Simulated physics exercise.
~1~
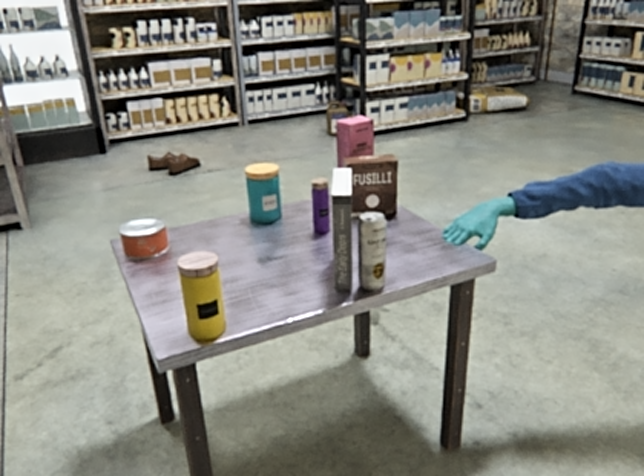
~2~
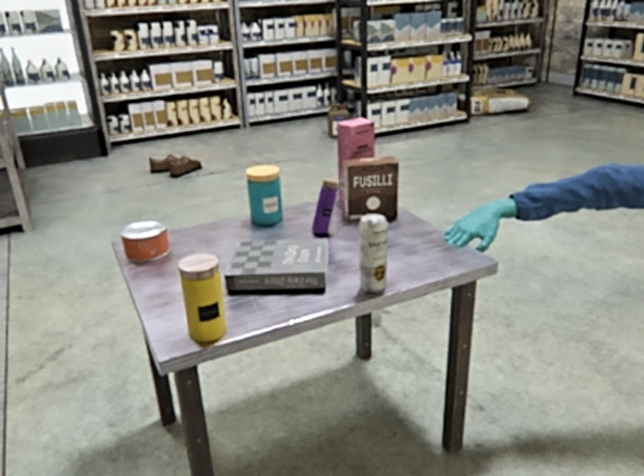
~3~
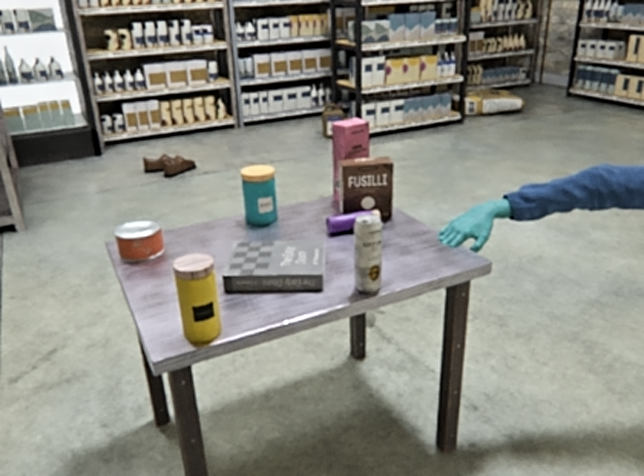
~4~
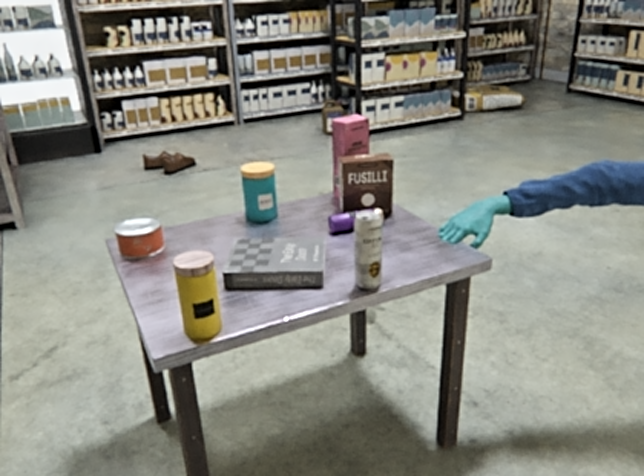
On a table in a storeroom, a grey book and then a purple shaker topple.
